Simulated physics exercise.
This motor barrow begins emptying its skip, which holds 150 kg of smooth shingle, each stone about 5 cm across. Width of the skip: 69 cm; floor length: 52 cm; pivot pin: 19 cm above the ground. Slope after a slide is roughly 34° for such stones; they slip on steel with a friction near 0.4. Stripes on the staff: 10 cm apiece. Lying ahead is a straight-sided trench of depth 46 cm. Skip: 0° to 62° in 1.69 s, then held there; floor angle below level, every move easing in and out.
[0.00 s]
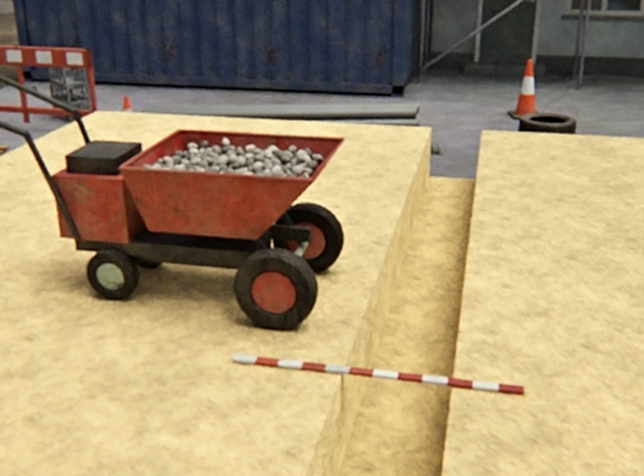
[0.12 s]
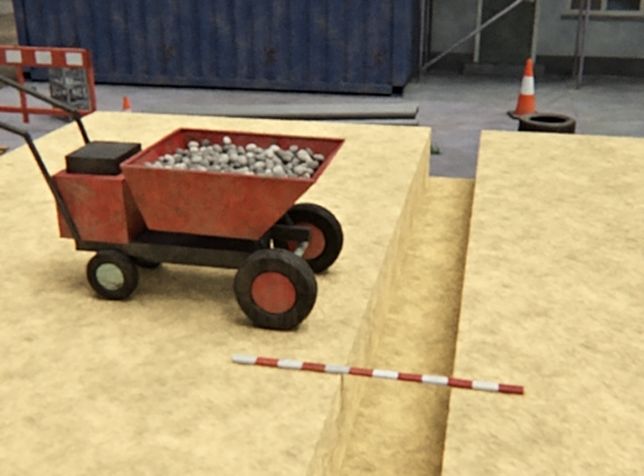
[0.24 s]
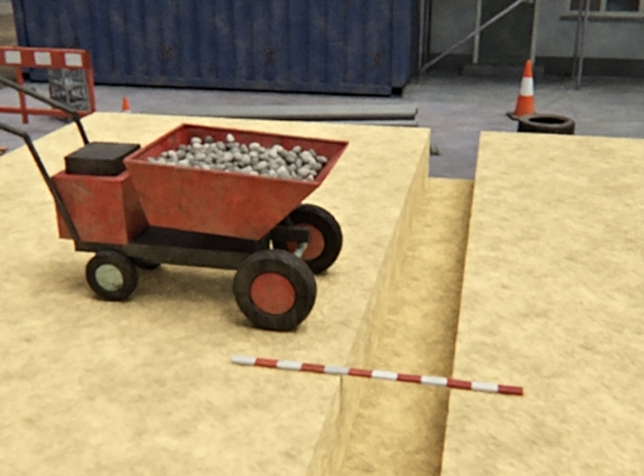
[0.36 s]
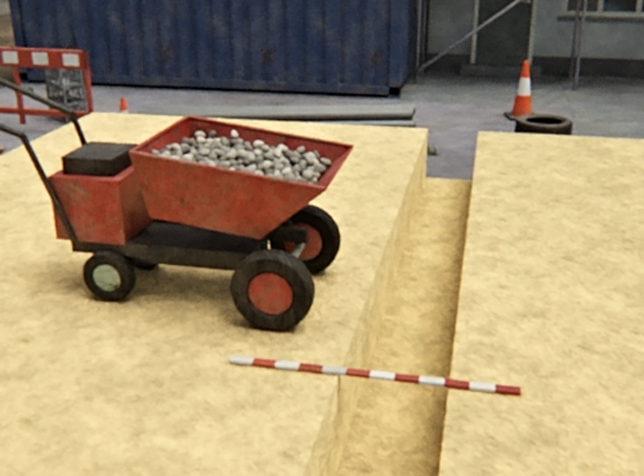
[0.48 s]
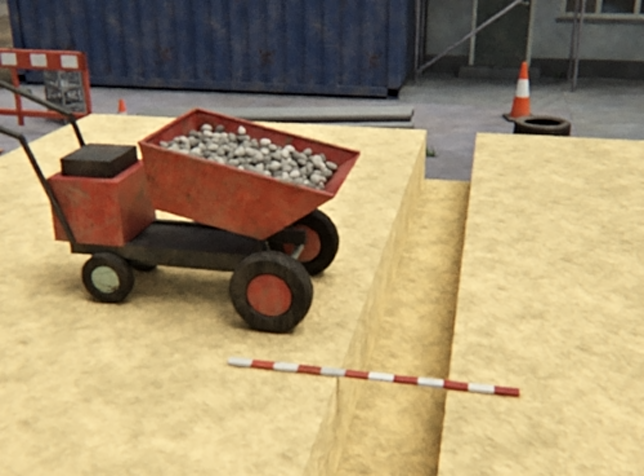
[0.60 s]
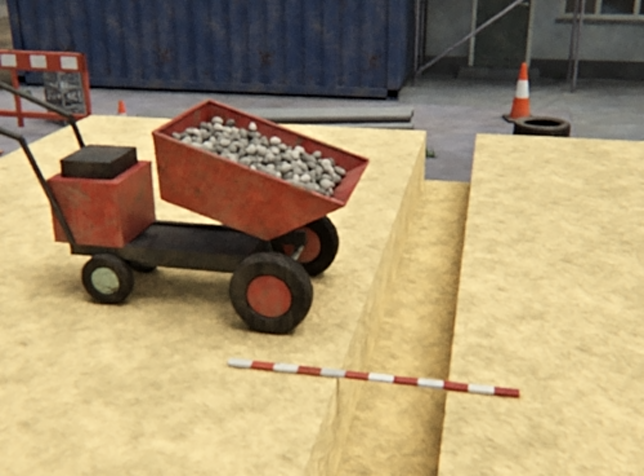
On a sandy building site beside a narrow trench, a red motor barrow stands still with its skip level and full of smooth grey stones. The back of the skip rises slowly at first, then faster, tilting the load toward the trench on the right while the wheels stay put.
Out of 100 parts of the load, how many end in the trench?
Some 74 out of 100.
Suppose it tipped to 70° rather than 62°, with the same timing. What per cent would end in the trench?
With that change, near 70 per cent.
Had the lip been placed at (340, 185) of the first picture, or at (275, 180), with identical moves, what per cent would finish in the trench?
Roughly 45 in a hundred from the first, 100 in a hundred from the second.
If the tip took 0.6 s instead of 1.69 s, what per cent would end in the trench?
Roughly 50 per cent would.
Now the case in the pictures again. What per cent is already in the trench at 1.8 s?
Close to 30 per cent has got there by then.
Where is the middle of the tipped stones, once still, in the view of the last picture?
I'd put it close to (432, 380).
After 1.3 s the floor is at 52°; 100 % in the skip; the foremost stones are at (397, 238).
After 1.8 s the floor is at 62°; 60 % in the skip, 30 % in the trench, 10 % past the trench; the foremost stones are at (509, 326).
After 2.1 s the floor is at 62°; 30 % in the skip, 44 % in the trench, 25 % past the trench; the foremost stones are at (589, 332).
After 4.1 s the floor is at 62°; 0 % in the skip, 74 % in the trench, 26 % past the trench; the foremost stones are past the picture's edge.
